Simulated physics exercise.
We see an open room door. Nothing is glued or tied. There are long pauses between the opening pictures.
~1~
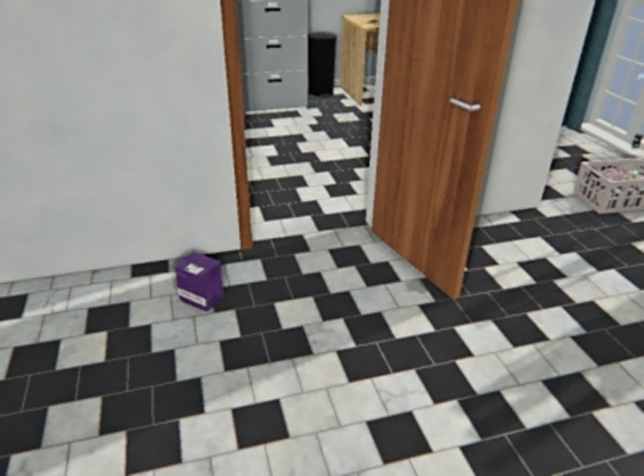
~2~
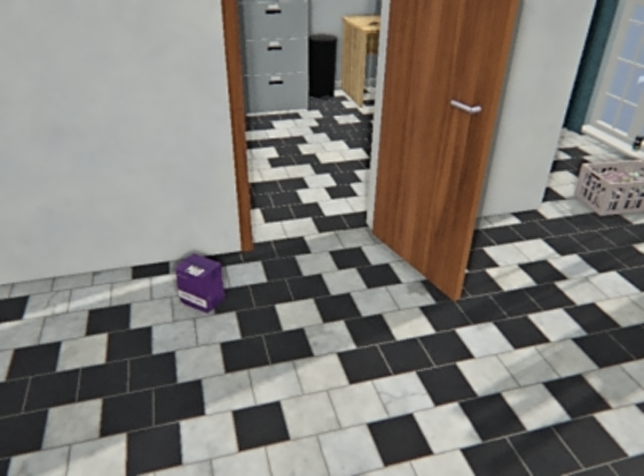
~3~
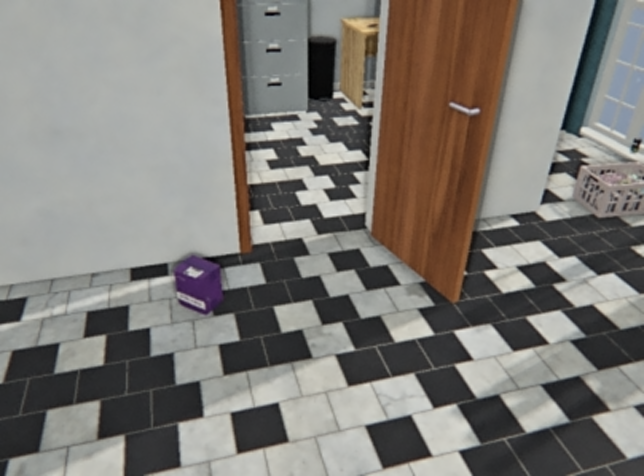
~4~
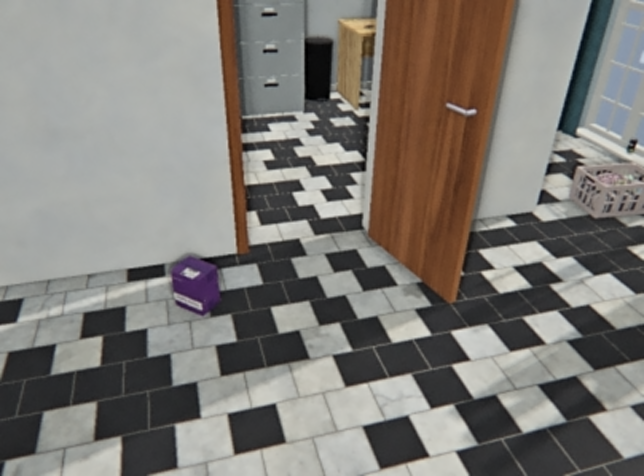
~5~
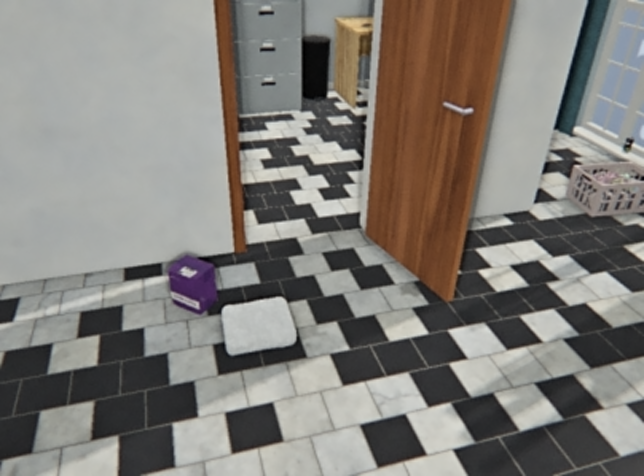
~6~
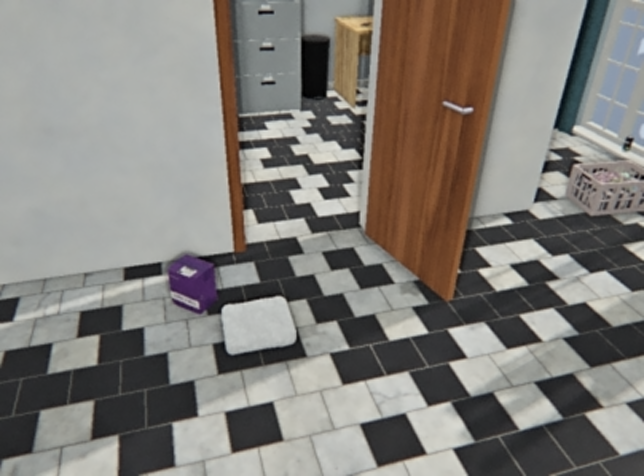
A wooden door stands wide open in a grey-walled room with black and white floor tiles, seen from above at an angle. A purple box sits on the floor at left, a grey cabinet and dark bin show through the doorway, and a pale basket rests at right. The view shifts very slightly while the door stays still, then a white cushion appears beside the box.
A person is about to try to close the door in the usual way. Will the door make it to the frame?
In the end the door closes.
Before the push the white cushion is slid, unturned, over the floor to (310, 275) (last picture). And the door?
Then it stops short.
Then, 0.60 s on from there, open by 80°.
Then, 1.00 s on from there, open by 46°.
Then, 1.30 s on from there, open by 17°.
In the end, open by 0°; both unmoved. At the end, from the last picture's camera, white cushion near (258, 325).
